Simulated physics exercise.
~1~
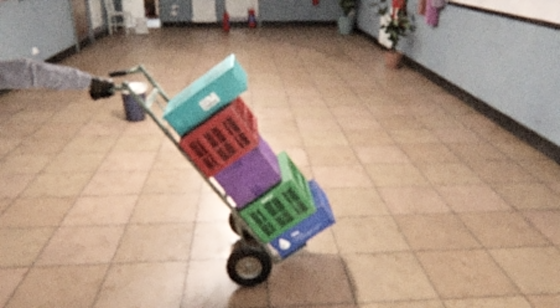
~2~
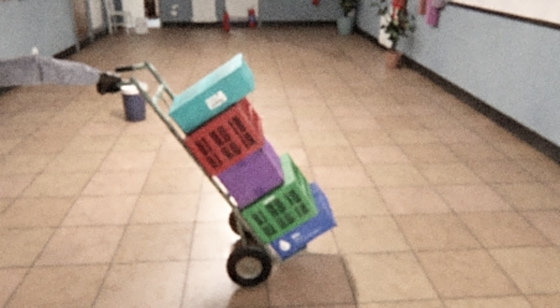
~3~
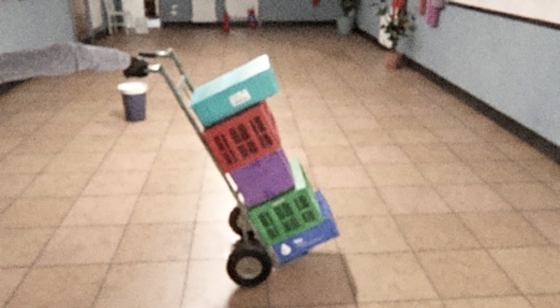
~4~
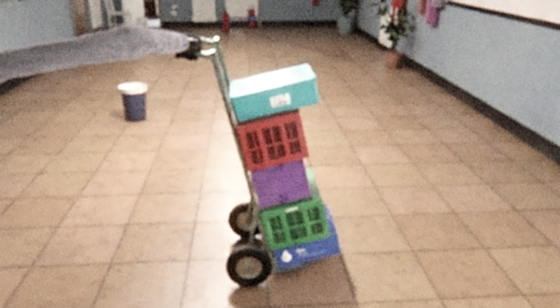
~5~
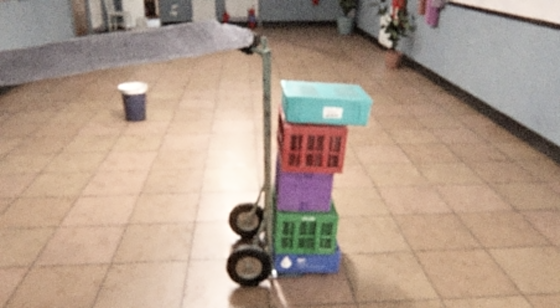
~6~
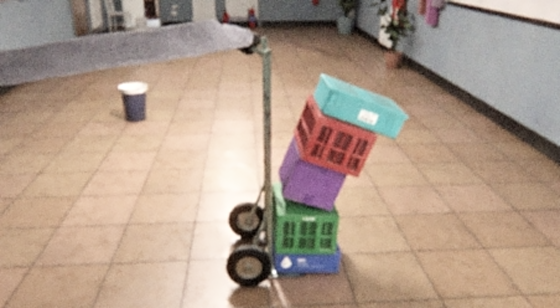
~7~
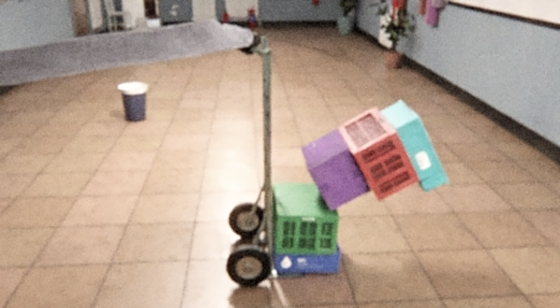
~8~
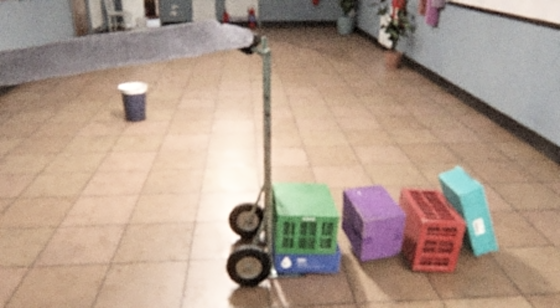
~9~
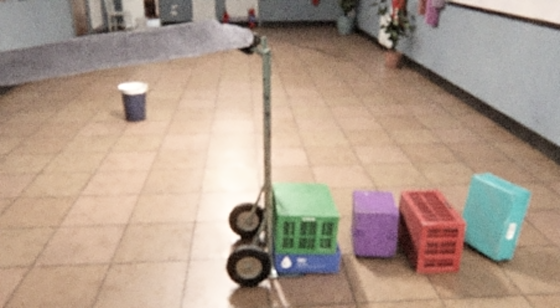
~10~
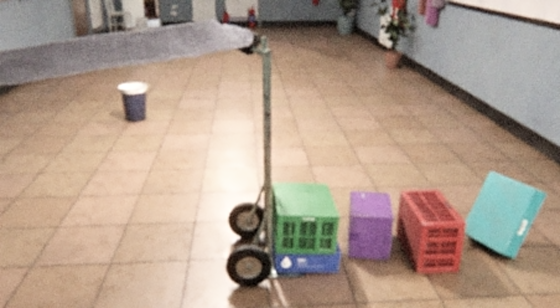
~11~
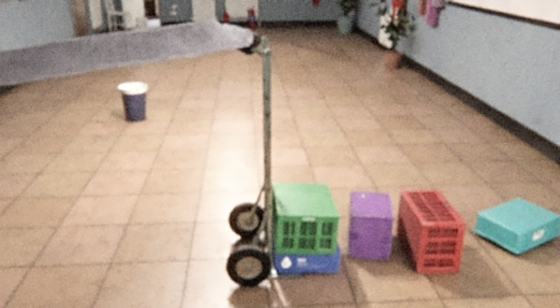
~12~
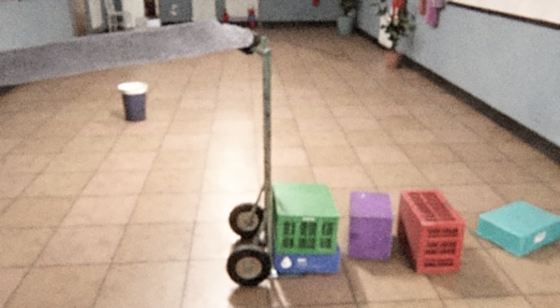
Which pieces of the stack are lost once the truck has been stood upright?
Three are lost, the purple box, the red crate and the turquoise tote, which all end up on the floor to the right of the truck.
In a room with a tiled floor and pale blue walls, seen from the side, a gloved hand reaches in from the left and holds a tilted hand truck. It carries a leaning stack, with blue at the bottom, then green, purple, red and turquoise on top. The arm swings the truck upright and then holds it still. The top three pieces keep tipping to the right and topple off together. They land in a row on the floor, and the turquoise one tips over flat at the far right. The green crate stays on the blue box beside the upright truck.
